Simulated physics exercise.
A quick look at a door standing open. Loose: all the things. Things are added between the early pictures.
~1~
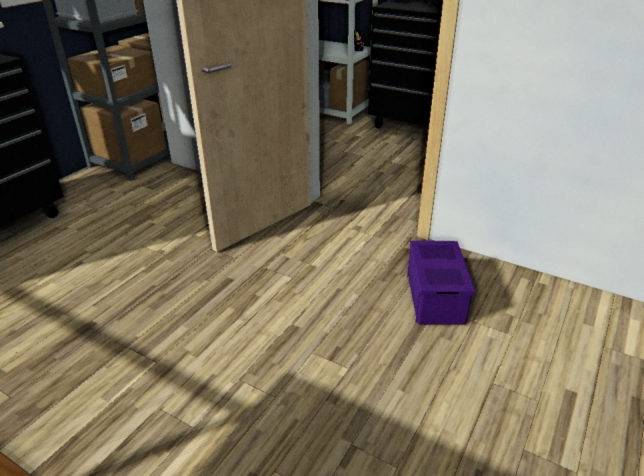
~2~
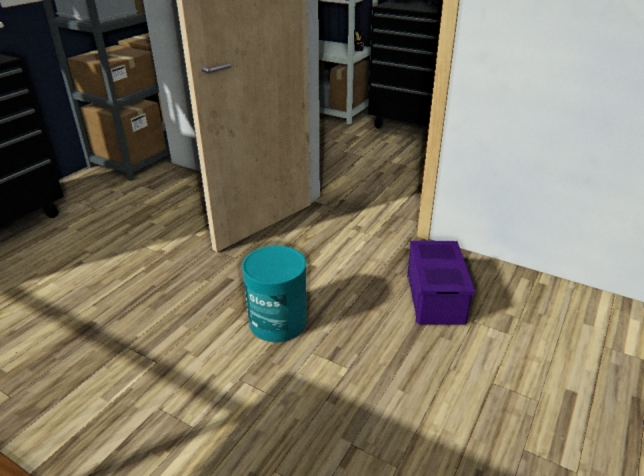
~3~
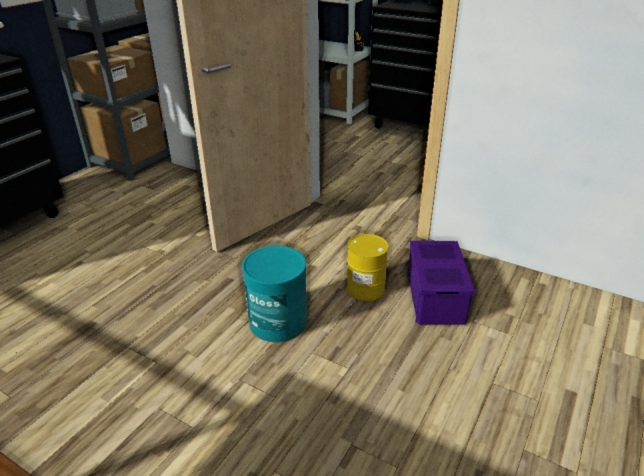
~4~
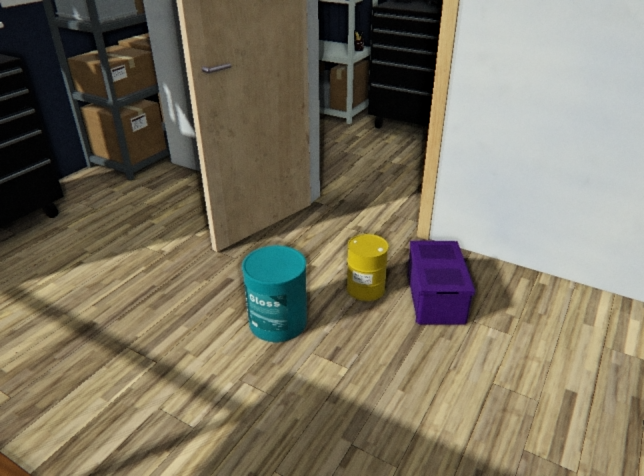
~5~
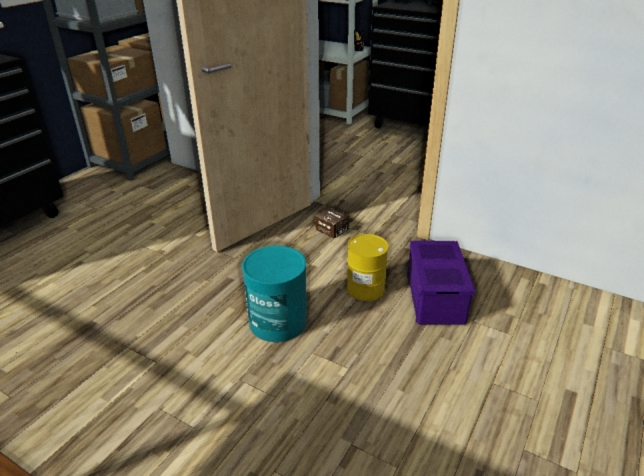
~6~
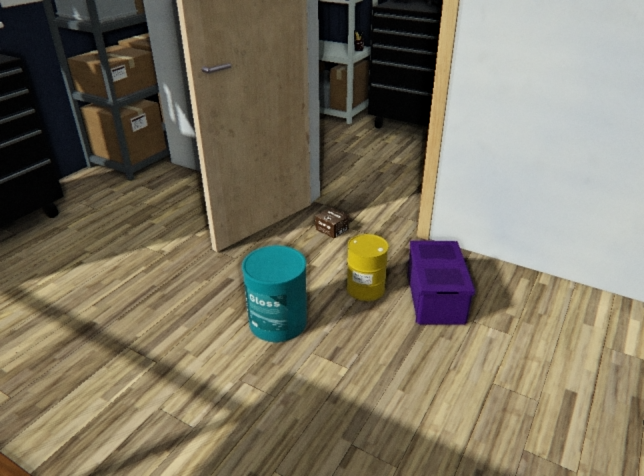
A wooden door standing open and still as a turquoise pail, a yellow canister and a small brown box appear beside a purple tote.
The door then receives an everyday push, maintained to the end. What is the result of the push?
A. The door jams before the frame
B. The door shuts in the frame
(B) The door shuts in the frame.
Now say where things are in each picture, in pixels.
The first picture shows door wide open and still.
The second picture shows door wide open and still; turquoise pail (276, 294).
The third picture shows door wide open and still; purple tote (438, 282); yellow canister (367, 268).
The fourth picture shows door wide open and still; turquoise pail (276, 294); purple tote (438, 282).
The fifth picture shows door wide open and still; yellow canister (367, 268); turquoise pail (276, 294).
The sixth picture shows door wide open and still; brown box (332, 223); purple tote (438, 282).
Then, 1.10 s on from there, door at 52°; brown box shifted a little near (335, 222).
Then, 1.60 s on from there, door at 18°; brown box shifted about its own width near (360, 217).
In the end, door at 0°; moved from the start, brown box; the other 3 unmoved. At the end, from the last picture's camera, brown box near (372, 207).
